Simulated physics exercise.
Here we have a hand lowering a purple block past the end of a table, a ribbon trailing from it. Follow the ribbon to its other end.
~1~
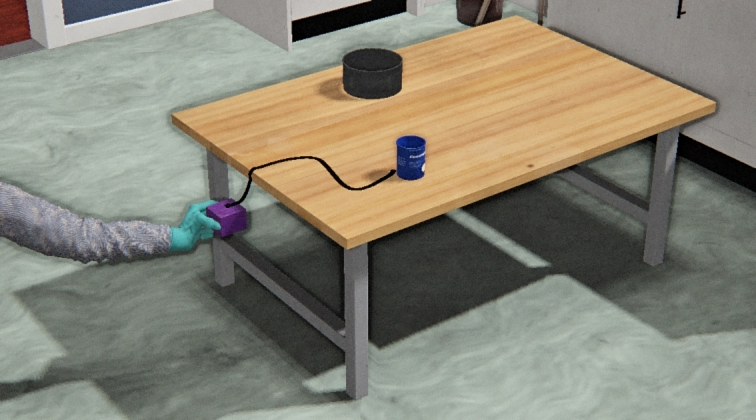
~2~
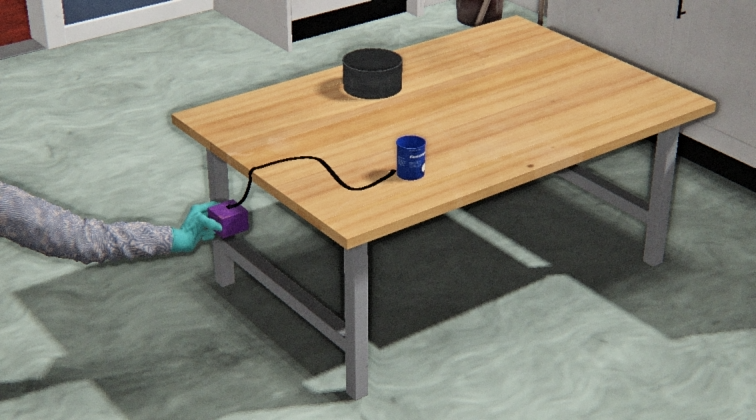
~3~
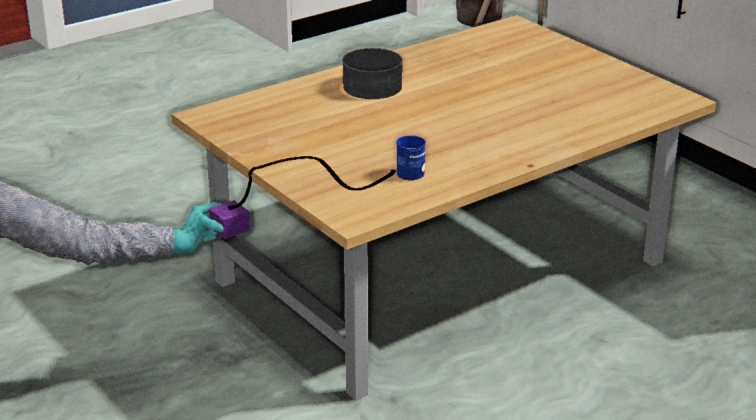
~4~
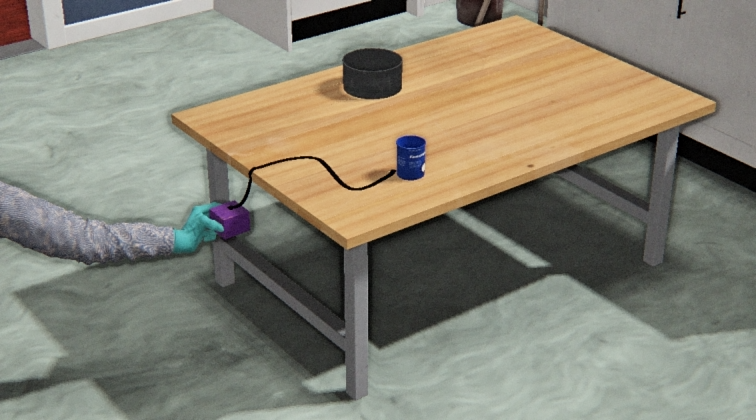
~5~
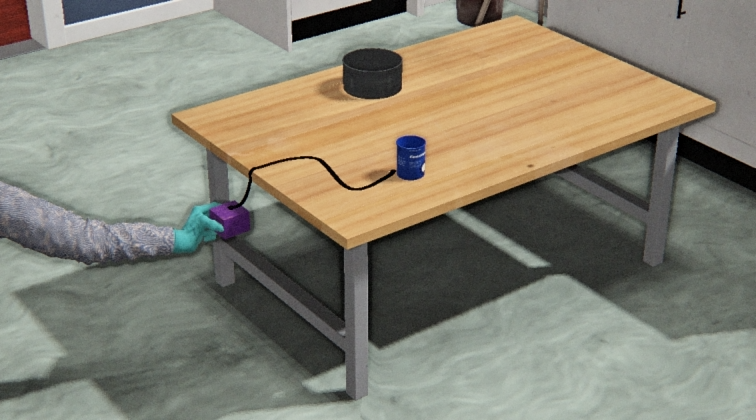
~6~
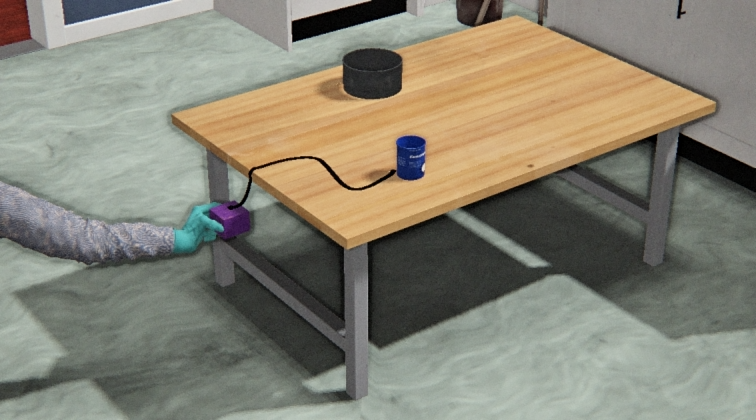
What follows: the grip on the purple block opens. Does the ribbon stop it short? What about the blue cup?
Outcome: The purple block reaches the floor; the blue cup gets pulled over the edge.
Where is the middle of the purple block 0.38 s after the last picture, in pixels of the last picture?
At about (240, 342).
Then, 0.38 s after the last picture, block on the floor near (240, 342); pot unmoved; cup tugged along near (312, 167).
Then, 0.70 s after the last picture, block on the floor near (216, 349); pot unmoved; cup down on the floor.
At rest, block on the floor near (217, 349); pot unmoved; cup down on the floor. The purple block lands on the floor and the blue cup follows it down.
